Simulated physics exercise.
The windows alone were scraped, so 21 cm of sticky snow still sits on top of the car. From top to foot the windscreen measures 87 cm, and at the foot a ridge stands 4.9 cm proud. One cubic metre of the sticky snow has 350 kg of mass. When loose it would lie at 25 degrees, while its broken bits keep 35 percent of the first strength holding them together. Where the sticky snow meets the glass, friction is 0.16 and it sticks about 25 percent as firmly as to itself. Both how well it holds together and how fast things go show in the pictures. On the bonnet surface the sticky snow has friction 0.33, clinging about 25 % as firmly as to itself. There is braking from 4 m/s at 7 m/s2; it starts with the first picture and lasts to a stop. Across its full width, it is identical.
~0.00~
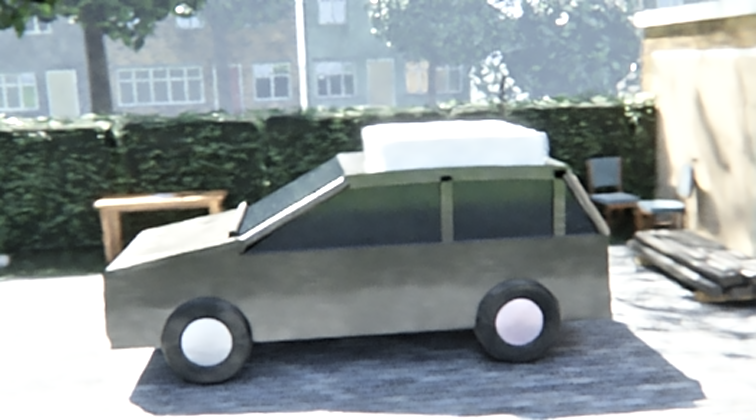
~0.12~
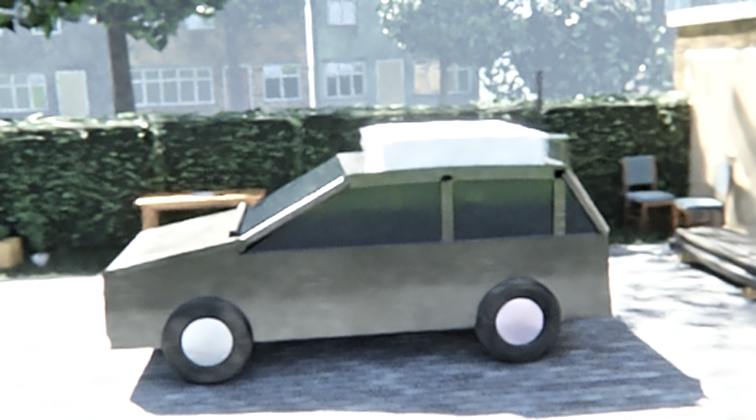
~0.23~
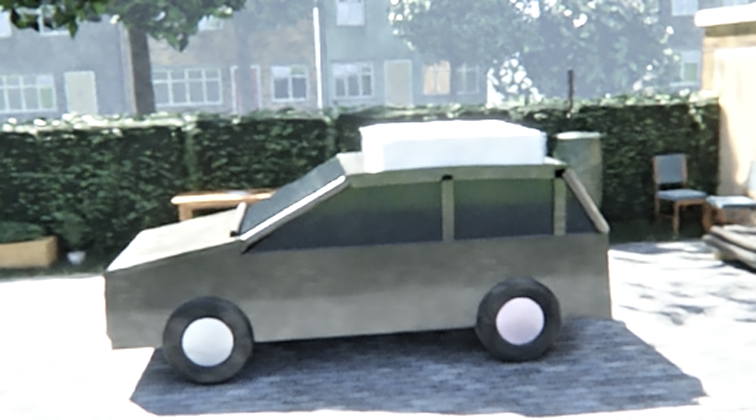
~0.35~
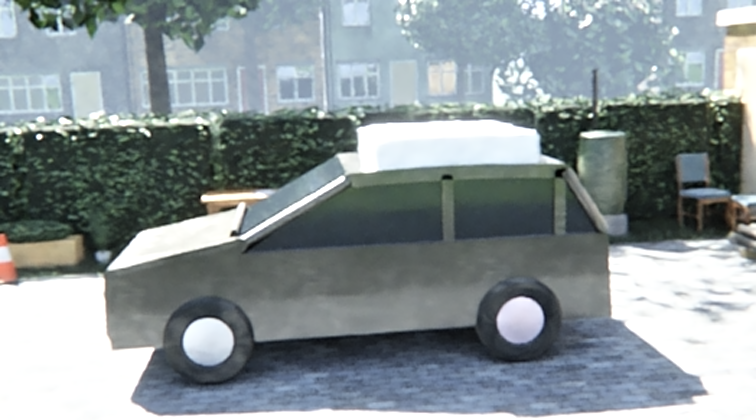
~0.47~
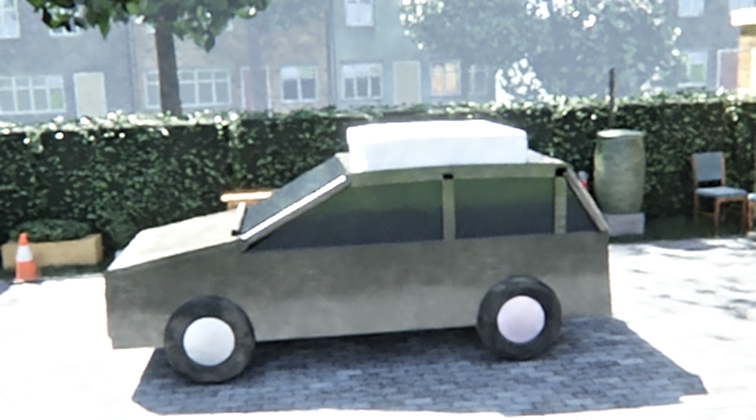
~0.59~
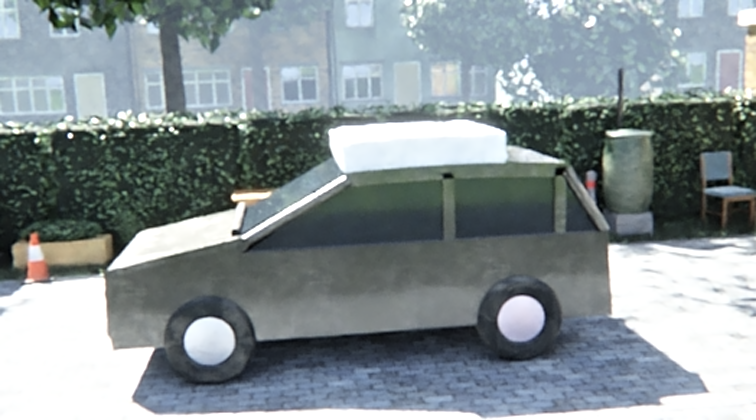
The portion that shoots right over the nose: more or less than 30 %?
Result: Not up to 30 %.
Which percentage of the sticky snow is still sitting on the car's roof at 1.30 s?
I'd say close to 14 in a hundred.
After 0.91 s, 49 % of the snow is on the roof, 51 % on the glass, none on the bonnet and none has gone off the nose.
After 1.30 s, 13 % of the snow is on the roof, 59 % on the glass, 28 % on the bonnet and none has gone off the nose.
After 1.69 s, none of the snow is on the roof, 62 % on the glass, 32 % on the bonnet and 5 % has gone off the nose.
After 2.07 s, none of the snow is on the roof, 62 % on the glass, 28 % on the bonnet and 10 % has gone off the nose.
After 2.90 s, none of the snow is on the roof, 62 % on the glass, 28 % on the bonnet and 10 % has gone off the nose.
